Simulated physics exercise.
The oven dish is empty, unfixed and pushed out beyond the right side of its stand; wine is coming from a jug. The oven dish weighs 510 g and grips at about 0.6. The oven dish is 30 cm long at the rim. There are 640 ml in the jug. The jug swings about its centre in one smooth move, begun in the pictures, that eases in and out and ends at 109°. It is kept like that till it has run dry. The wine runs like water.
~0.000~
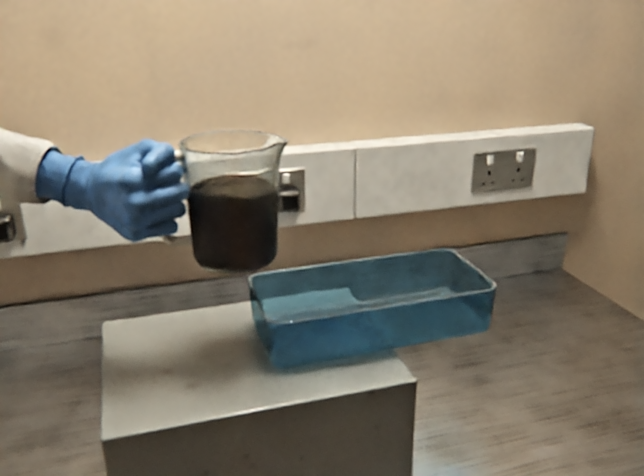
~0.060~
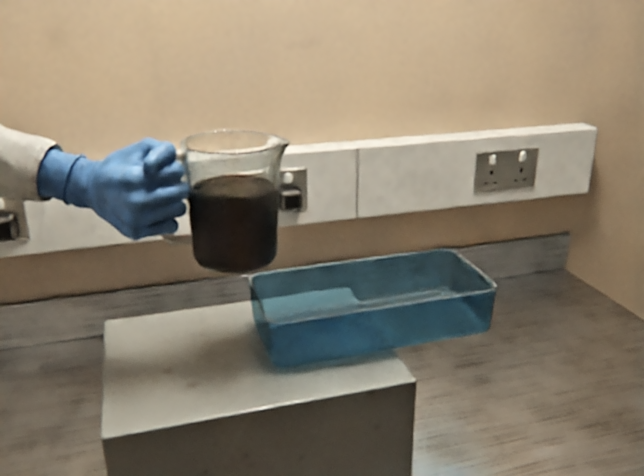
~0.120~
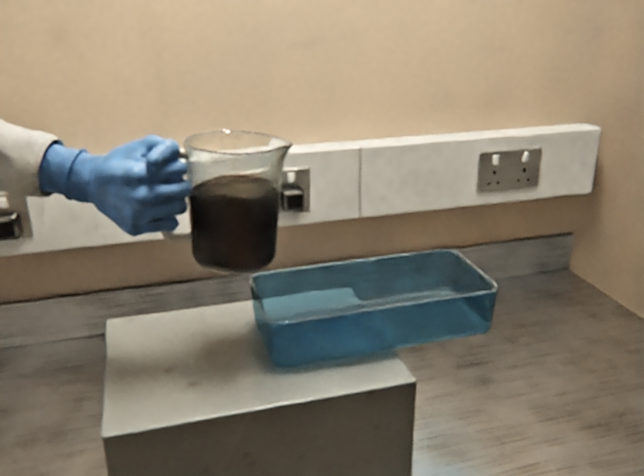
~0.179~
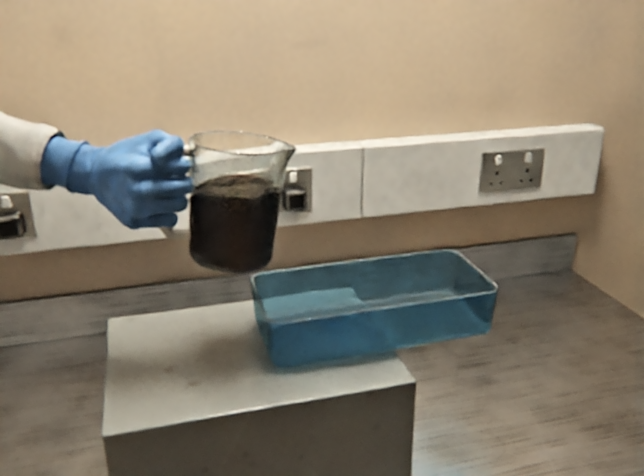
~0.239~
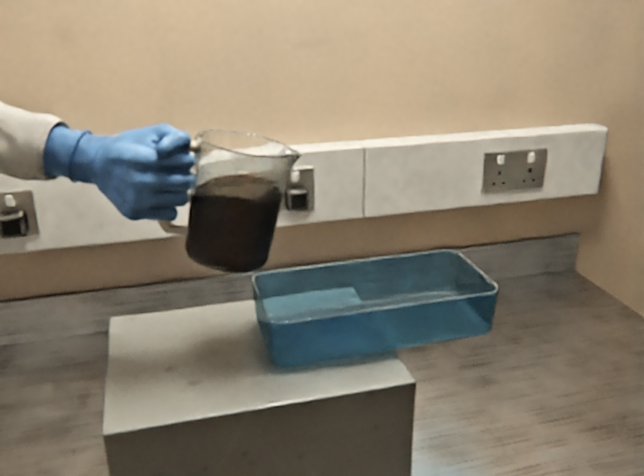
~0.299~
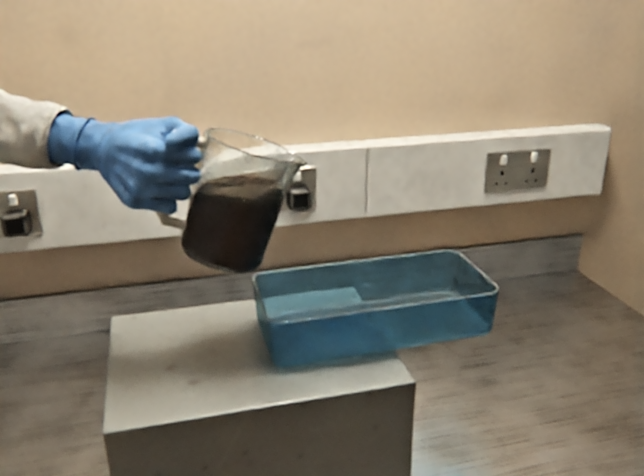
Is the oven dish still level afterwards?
The oven dish stays put.
By 0.69 s the tilt is 76° and 90 per cent is still to pour; the oven dish lies level with 1 per cent in it.
By 0.98 s the tilt is 106° and 29 per cent is still to pour; the oven dish lies level with 50 per cent in it.
By 1.27 s the tilt is 109° and 1 per cent is still to pour; the oven dish lies level with 91 per cent in it.
By 1.60 s the tilt is 109° and 0 per cent is still to pour; the oven dish lies level with 95 per cent in it.
At rest the oven dish lies level with 95 per cent in it.
